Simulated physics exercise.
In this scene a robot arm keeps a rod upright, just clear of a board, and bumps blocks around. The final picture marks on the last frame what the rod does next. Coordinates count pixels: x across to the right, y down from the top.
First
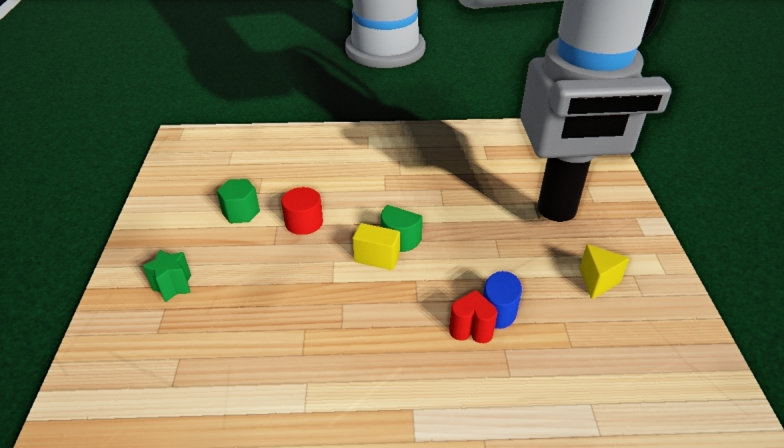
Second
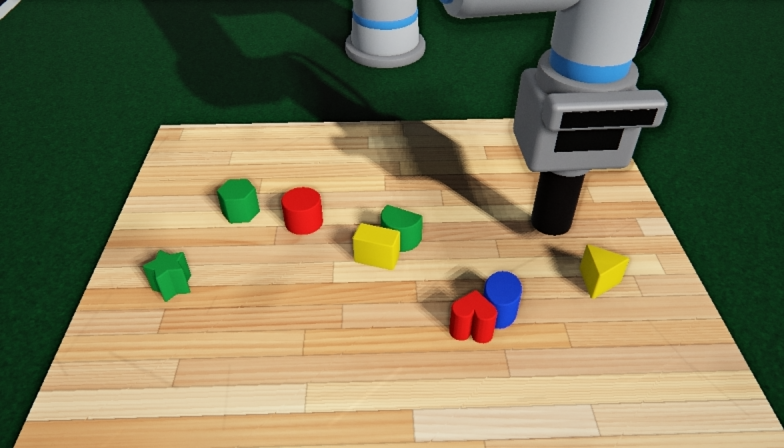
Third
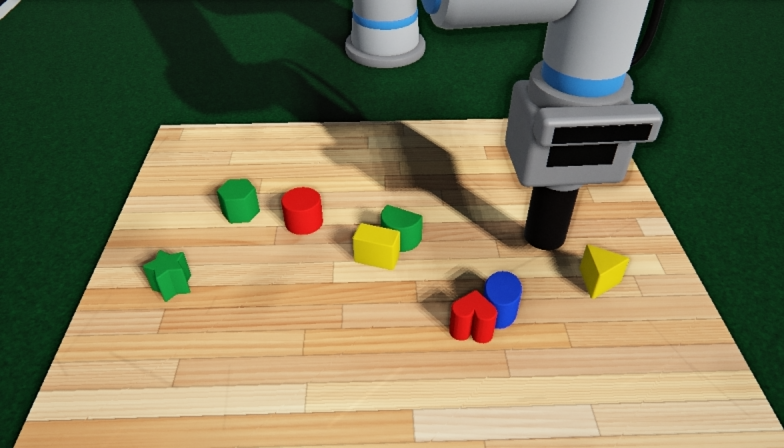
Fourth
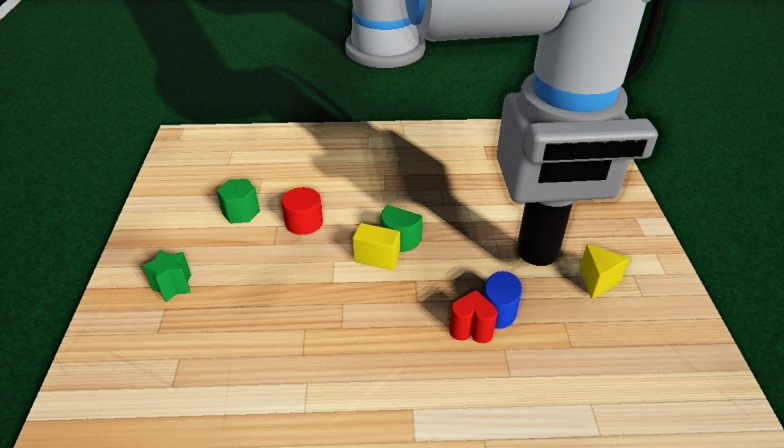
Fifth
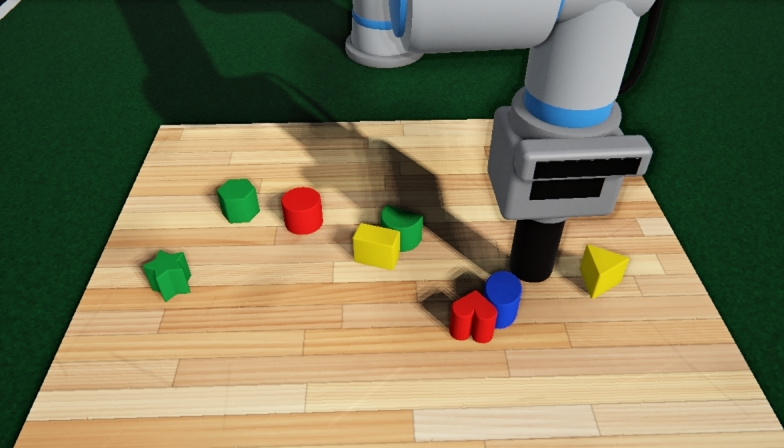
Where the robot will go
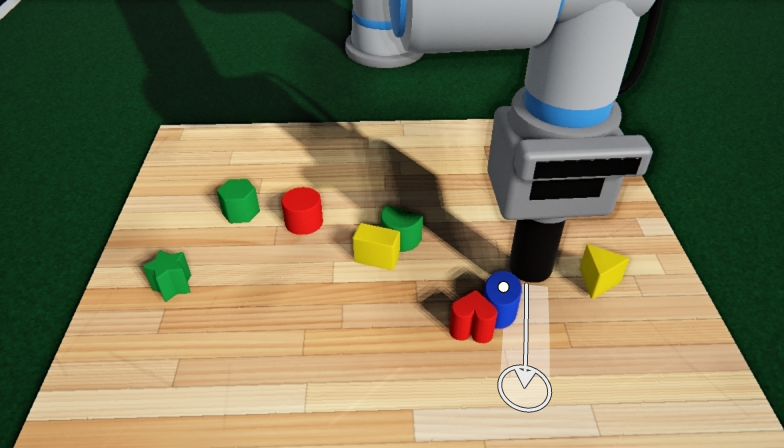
On a wooden board, a robot arm lowering its black rod toward the viewer between a blue block and a yellow triangular block.
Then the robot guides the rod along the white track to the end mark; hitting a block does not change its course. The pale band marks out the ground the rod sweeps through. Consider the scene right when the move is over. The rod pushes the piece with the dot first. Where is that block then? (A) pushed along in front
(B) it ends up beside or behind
Letter B.
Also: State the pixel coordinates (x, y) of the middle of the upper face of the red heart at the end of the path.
Roughly at (444, 321).
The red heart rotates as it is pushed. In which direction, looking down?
Answer: Clockwise.
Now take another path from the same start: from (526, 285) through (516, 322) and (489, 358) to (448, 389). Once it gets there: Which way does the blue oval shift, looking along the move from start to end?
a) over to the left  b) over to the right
Correct choice: B.
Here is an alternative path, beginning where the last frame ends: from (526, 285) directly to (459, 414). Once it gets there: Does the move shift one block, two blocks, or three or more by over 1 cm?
I predict two.
The drawn path runs from (526, 285) to (525, 388); the dot is on the blue oval.
The first path, step by step. One third of the way, rod (530, 300); red heart (458, 318), turned 35° clockwise; blue oval (496, 311), turned 20° clockwise.
Two thirds of the way, rod (530, 333); red heart (445, 321), turned 60° clockwise; blue oval (484, 334), turned 60° clockwise.
At the end, rod (529, 371); red heart (444, 321), turned 65° clockwise; blue oval (479, 348), turned 100° clockwise; yellow triangular block not moved.
